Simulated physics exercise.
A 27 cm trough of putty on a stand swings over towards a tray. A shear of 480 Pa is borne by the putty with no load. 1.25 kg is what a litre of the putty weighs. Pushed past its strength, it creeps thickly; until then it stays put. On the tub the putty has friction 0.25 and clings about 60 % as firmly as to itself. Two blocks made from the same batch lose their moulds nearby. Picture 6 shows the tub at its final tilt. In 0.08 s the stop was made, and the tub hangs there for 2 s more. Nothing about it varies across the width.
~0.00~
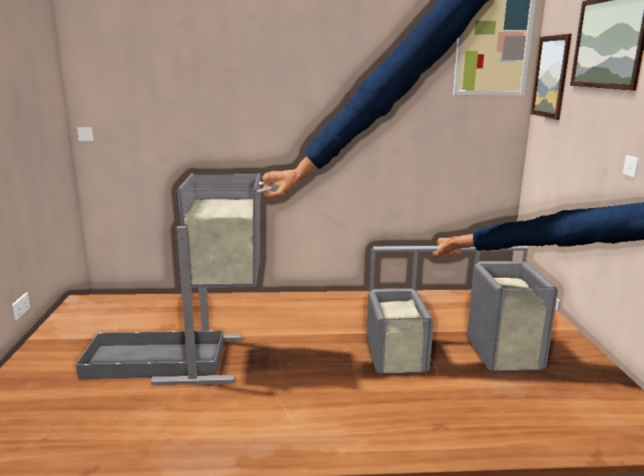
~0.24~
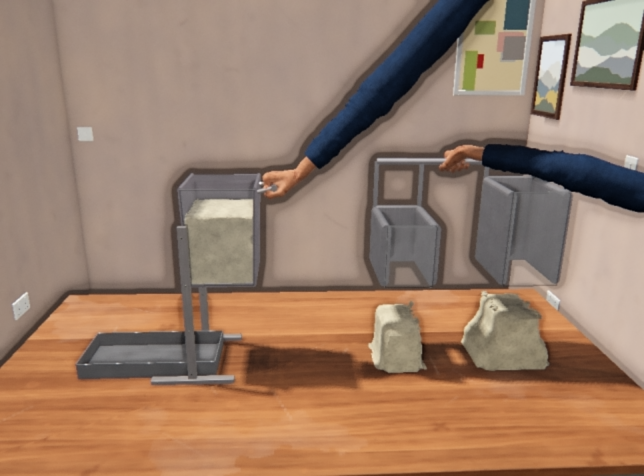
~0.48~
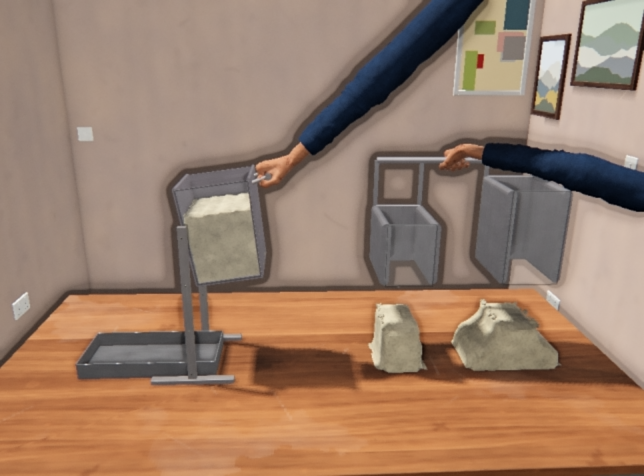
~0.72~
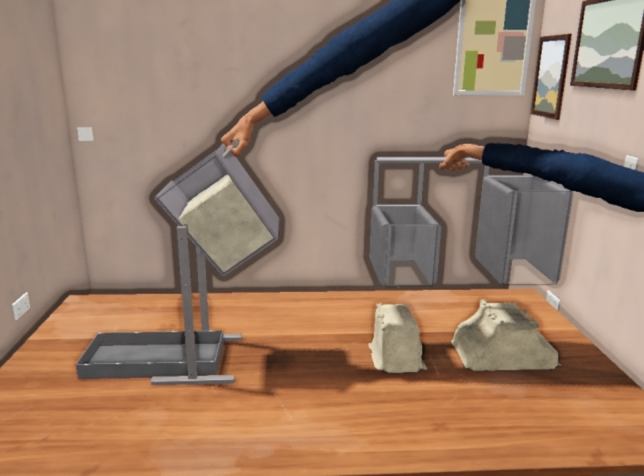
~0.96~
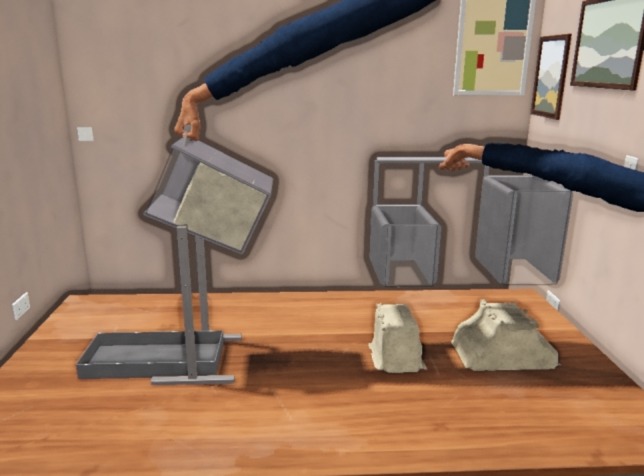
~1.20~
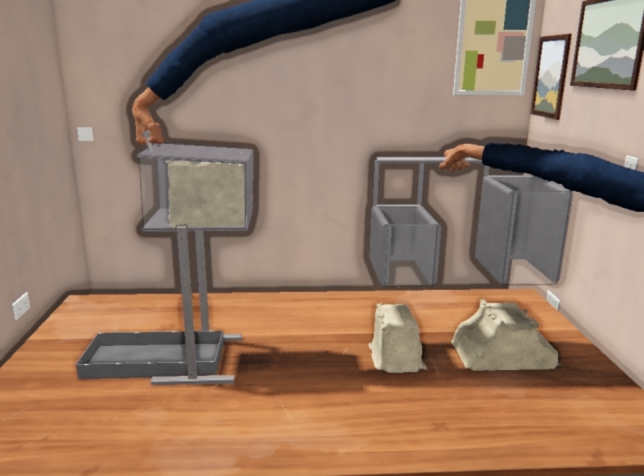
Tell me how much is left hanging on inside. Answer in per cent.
Roughly 100 % is left.
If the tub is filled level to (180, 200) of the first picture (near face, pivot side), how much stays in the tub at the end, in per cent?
That works out near 100 %.
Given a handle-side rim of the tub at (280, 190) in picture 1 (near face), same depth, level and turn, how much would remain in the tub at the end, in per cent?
Then near 55 % stays in the tub.
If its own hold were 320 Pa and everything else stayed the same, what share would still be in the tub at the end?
It would be close to 75 percent.
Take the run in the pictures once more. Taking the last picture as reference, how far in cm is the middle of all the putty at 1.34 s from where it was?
1 cm.
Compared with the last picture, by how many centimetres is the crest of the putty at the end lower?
1 cm.
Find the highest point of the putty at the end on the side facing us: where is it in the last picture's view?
Around (222, 170).
After 1.34 s, the tub is at 88 degrees and holds 100 %.
After 1.51 s, the tub is at 88 degrees and holds 100 %.
After 1.68 s, the tub is at 88 degrees and holds 100 %.
After 1.85 s, the tub is at 88 degrees and holds 100 %.
After 3.20 s, the tub is at 88 degrees and holds 100 %.
